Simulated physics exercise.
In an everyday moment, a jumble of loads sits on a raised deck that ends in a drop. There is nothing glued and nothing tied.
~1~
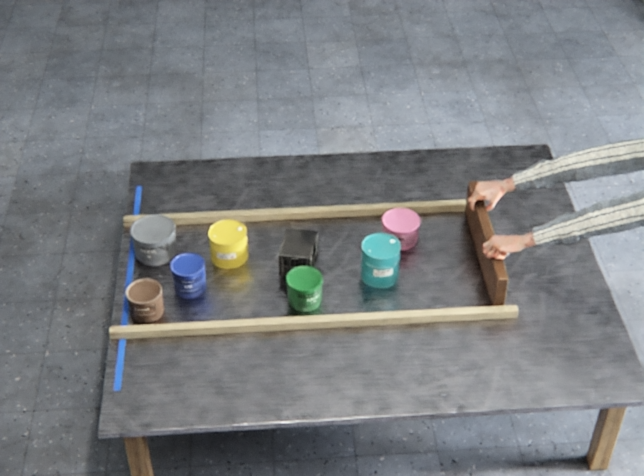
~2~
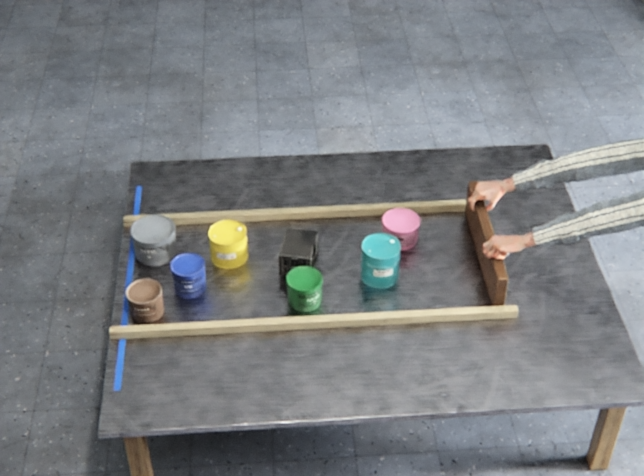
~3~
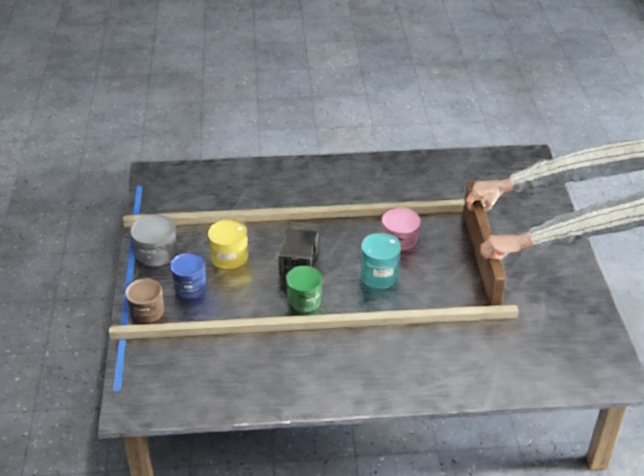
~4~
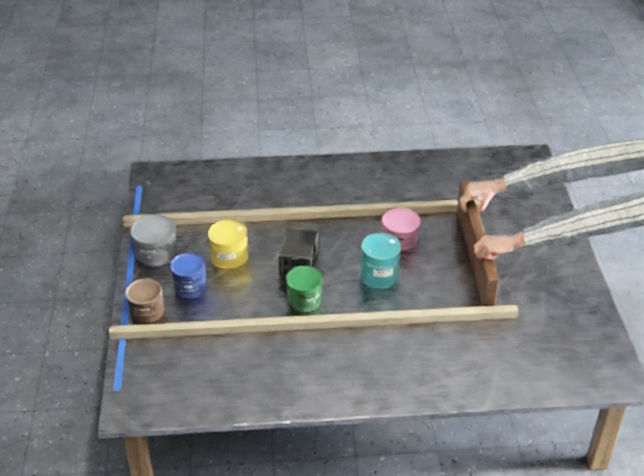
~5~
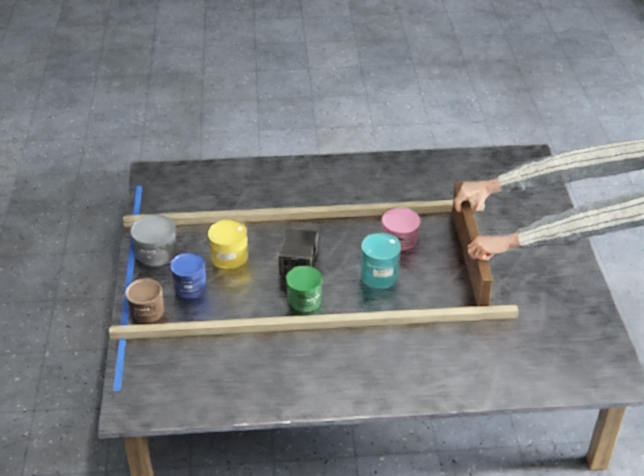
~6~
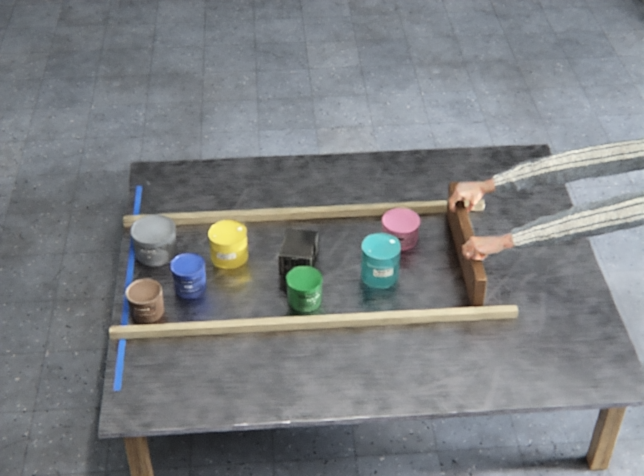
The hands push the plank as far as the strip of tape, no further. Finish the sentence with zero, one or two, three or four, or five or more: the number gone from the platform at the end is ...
The number gone from the platform at the end is five or more.
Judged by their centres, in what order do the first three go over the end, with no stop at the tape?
Grey pail, brown pail, yellow canister.
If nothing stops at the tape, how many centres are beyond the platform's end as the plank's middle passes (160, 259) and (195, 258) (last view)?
Past the end counts: 5 / 1.
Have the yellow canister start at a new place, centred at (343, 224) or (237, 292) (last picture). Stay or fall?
The yellow canister is gone the first time and is gone the second time.
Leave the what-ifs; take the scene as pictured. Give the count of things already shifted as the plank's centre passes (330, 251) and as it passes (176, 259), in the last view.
The counts are 3 and 8.
Soon after, none off yet; brown pail at rest near (145, 301); grey pail at rest near (155, 240); blue pail at rest near (189, 276).
At rest, the number that fall off is five or more; fallen, pink pail, turquoise canister, green pail, black crate, yellow canister, blue pail, grey pail and brown pail.
